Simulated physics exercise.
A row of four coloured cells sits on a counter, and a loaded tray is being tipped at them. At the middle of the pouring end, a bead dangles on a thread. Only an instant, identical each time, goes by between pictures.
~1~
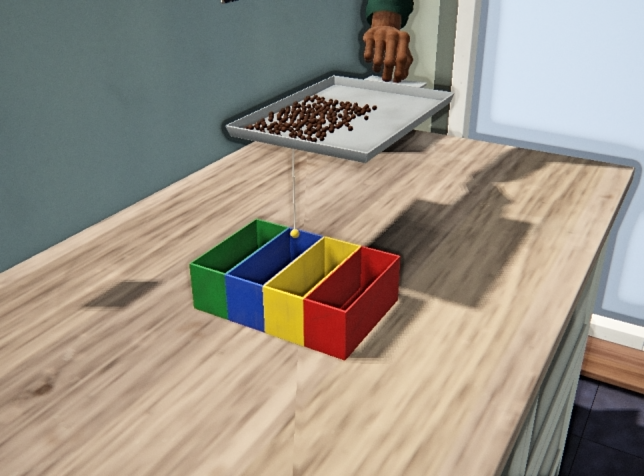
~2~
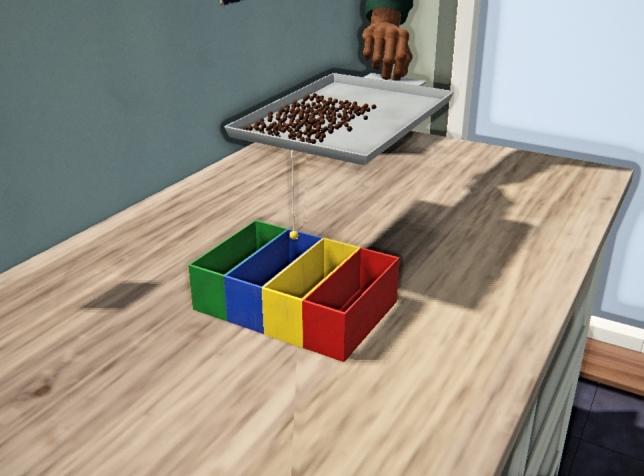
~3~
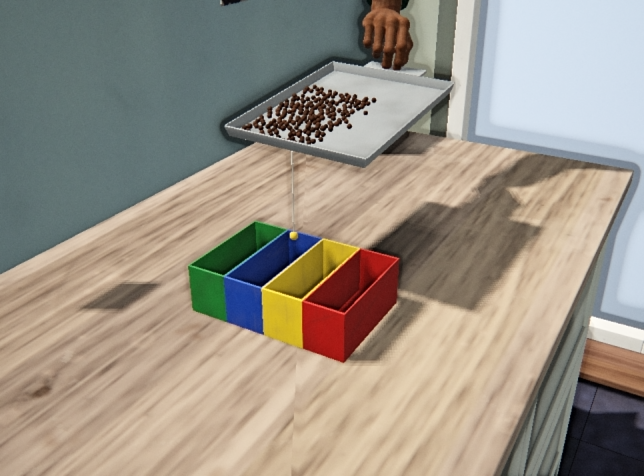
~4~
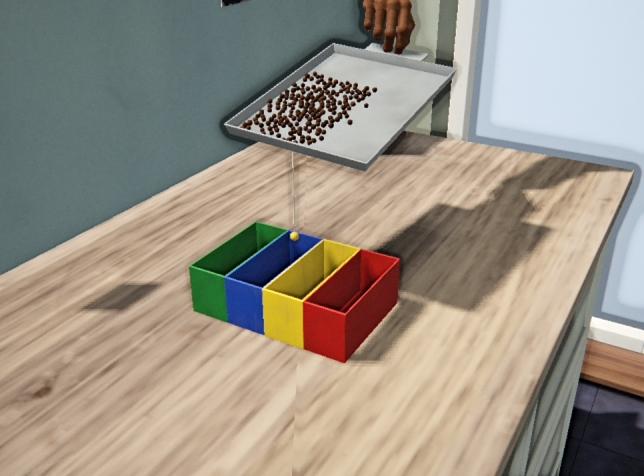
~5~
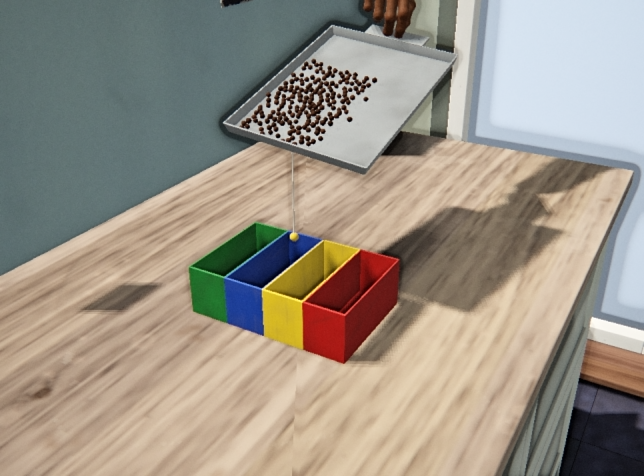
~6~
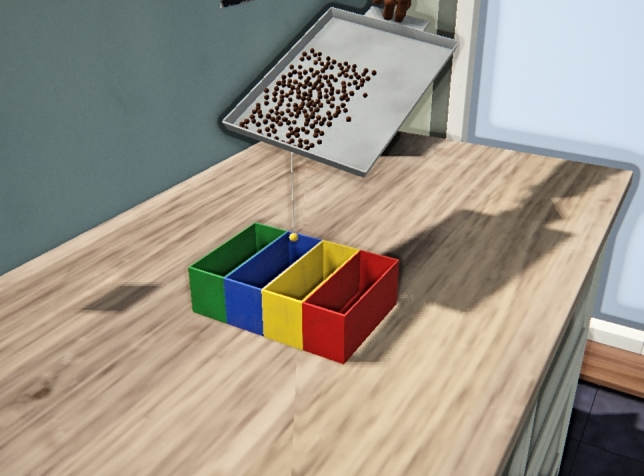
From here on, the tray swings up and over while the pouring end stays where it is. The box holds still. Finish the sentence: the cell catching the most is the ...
... Red cell.
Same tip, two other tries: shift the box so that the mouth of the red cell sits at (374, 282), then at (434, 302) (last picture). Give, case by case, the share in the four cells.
It comes to about 100 per cent the first time and about 100 per cent the second.
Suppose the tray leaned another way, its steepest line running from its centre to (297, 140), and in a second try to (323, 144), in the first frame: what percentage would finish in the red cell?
The first try gives close to 0 percent; the next gives 30 percent.
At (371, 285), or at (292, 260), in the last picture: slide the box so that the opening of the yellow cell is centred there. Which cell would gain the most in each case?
Try one: The blue one; try two: The red one.
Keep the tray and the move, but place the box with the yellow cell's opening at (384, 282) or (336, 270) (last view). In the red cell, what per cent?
About 0 per cent, then about 20 per cent.
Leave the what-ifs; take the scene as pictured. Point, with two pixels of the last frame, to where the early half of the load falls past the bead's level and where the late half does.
Points: About (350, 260), then about (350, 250).
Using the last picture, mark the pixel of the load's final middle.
(346, 316).
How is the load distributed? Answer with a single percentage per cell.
Estimated shares - green cell close to 0, blue cell close to 0, yellow cell close to 30, red cell close to 60.
Soon, tray tipped steeply; about two thirds on the tray; a small part in the red cell; a stray few in the yellow cell; about a quarter falling or outside the box.
A while on, tray tipped past a quarter turn; a stray few on the tray; about half in the red cell; about a quarter in the yellow cell; a small part in the blue cell; a small part falling or outside the box.
Towards the end, tray tipped past a quarter turn; about half in the red cell; about a third in the yellow cell; a small part in the blue cell; a small part falling or outside the box.
Finally, tray tipped past a quarter turn; about half in the red cell; about a third in the yellow cell; a small part in the blue cell; none in the green cell; a small part outside the box.
